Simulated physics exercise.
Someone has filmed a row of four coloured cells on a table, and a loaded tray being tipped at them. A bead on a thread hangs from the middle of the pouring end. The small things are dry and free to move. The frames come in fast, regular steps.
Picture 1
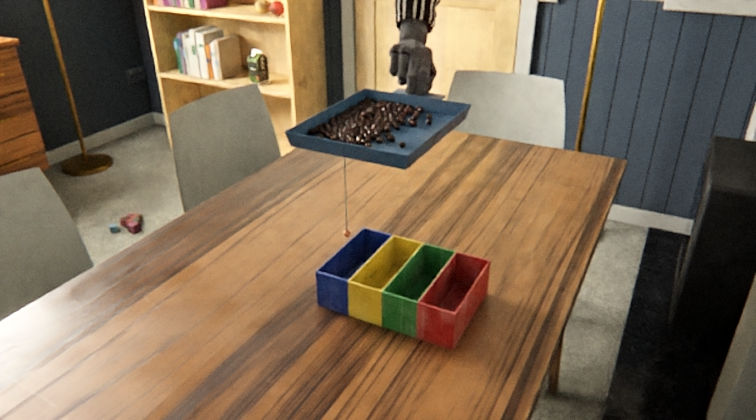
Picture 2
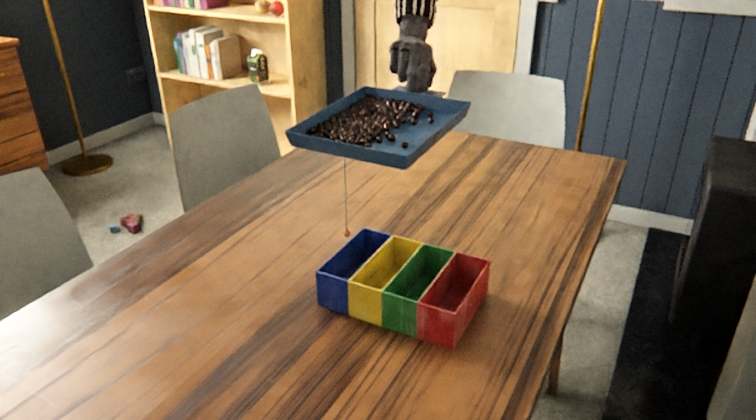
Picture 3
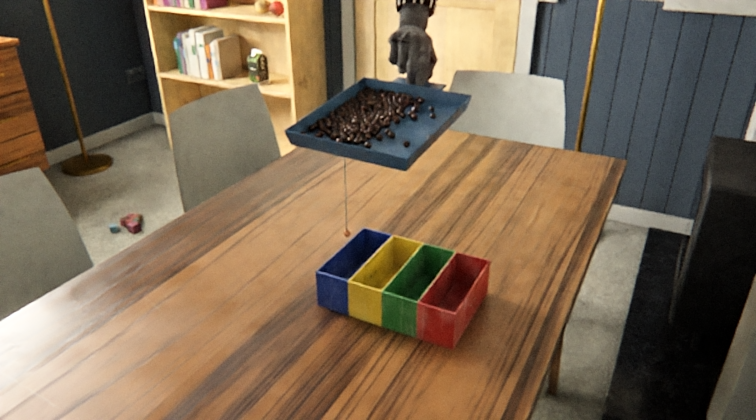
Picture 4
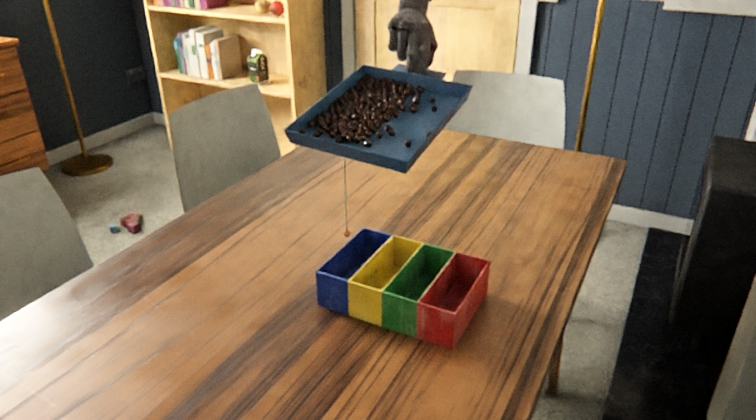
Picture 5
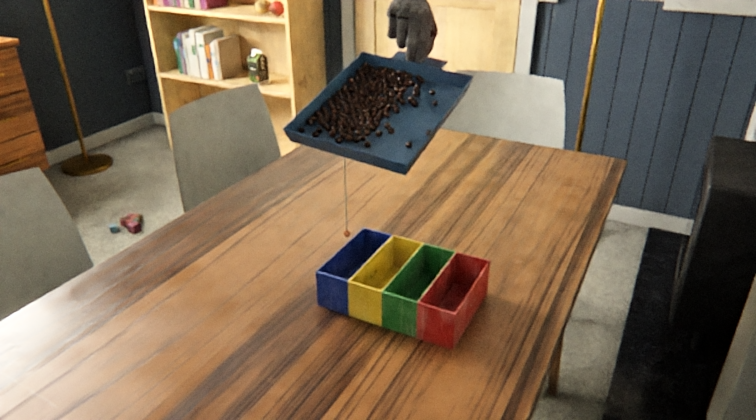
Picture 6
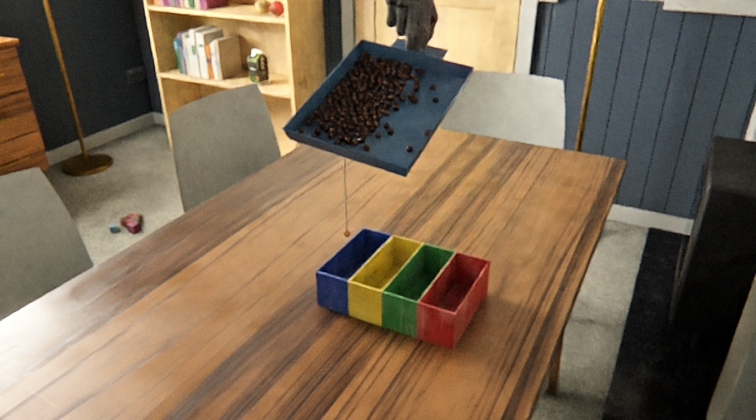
The clip shows a dark gripping hand tilting a blue tray of small dark brown balls above a row of blue, yellow, green and red cells, its far side rising steadily as the near right corner dips and the balls shift.
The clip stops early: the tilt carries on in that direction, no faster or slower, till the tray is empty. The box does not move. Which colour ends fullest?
Most goes to the yellow cell.
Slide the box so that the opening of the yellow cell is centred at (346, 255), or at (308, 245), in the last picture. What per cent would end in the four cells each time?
Near 90 % and 30 %.
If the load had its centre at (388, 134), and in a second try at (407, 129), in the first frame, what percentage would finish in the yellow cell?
Roughly 50 per cent, and 50 per cent.
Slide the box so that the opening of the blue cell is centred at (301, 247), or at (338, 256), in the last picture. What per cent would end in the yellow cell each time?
First some 10, then 30 per cent.
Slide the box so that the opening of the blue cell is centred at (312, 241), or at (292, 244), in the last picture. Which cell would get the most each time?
One: The red one. Two: Red.
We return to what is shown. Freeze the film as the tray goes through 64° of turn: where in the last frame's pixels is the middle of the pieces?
Around (375, 157).
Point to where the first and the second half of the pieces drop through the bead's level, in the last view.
Early half (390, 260), late half (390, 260).
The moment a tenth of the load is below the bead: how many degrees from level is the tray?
Around 70° of tilt.
Just after the last frame, tray tipped steeply; the larger part on the tray; just a few in the yellow cell; just a few in the green cell; about a tenth falling or outside the box.
A moment on, tray tipped past a quarter turn; about a tenth on the tray; roughly a quarter in the yellow cell; roughly a quarter in the green cell; about a tenth in the blue cell; just a few in the red cell; roughly a quarter falling or outside the box.
Further on, tray tipped past a quarter turn; roughly half in the yellow cell; roughly a quarter in the green cell; roughly a quarter in the blue cell; just a few in the red cell; about a tenth falling or outside the box.
When it is over, tray tipped past a quarter turn; roughly half in the yellow cell; roughly a quarter in the green cell; roughly a quarter in the blue cell; just a few in the red cell; about a tenth outside the box.
